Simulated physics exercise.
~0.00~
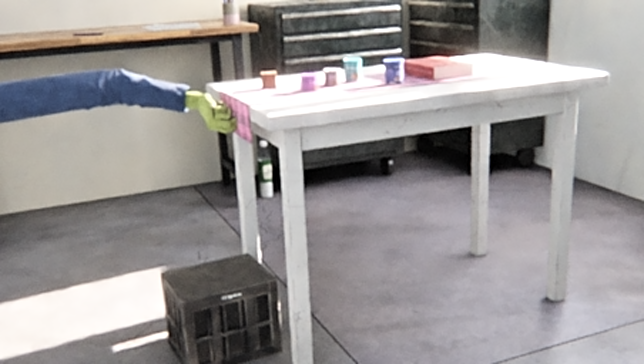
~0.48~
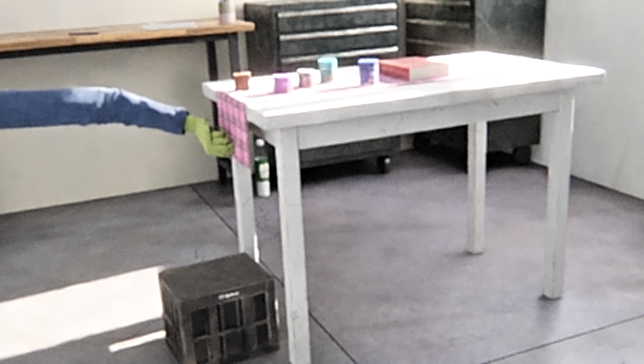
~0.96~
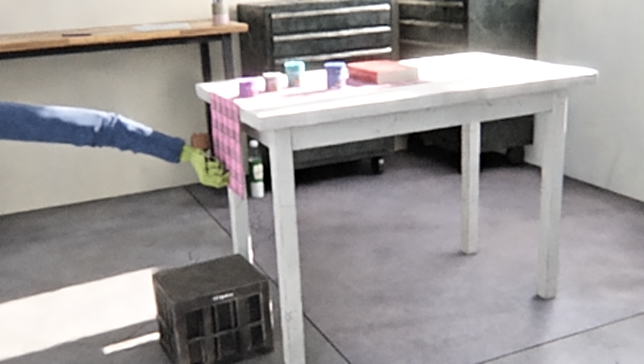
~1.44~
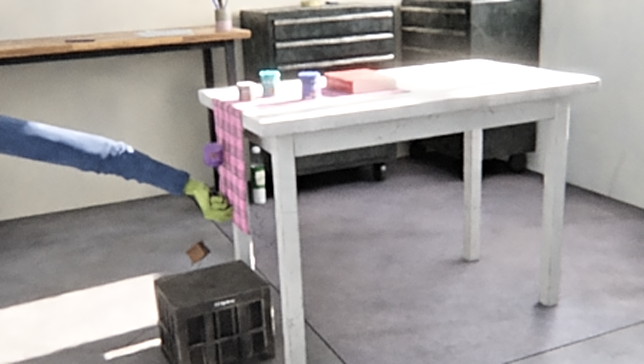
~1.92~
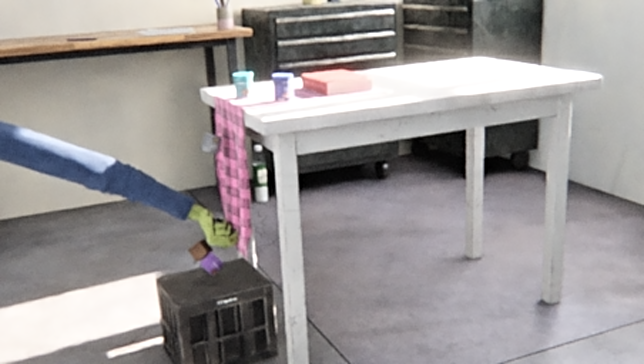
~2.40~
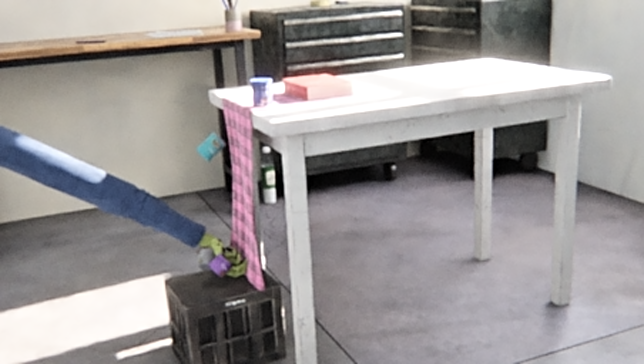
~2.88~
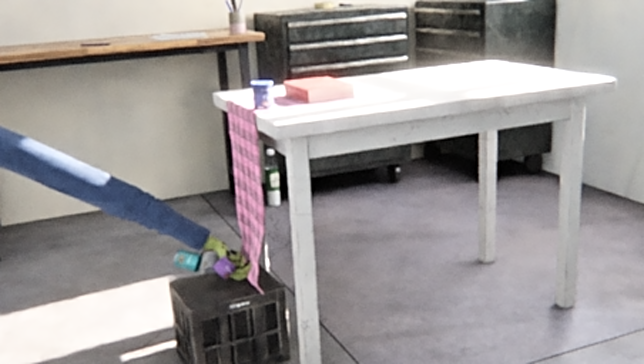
In the video, a green-gloved hand slowly pulls a pink checked runner down off the left end of a white table, and a brown cube, purple pot, grey pot and turquoise can fall in turn toward the black crate, while the blue can and red box stay on top.
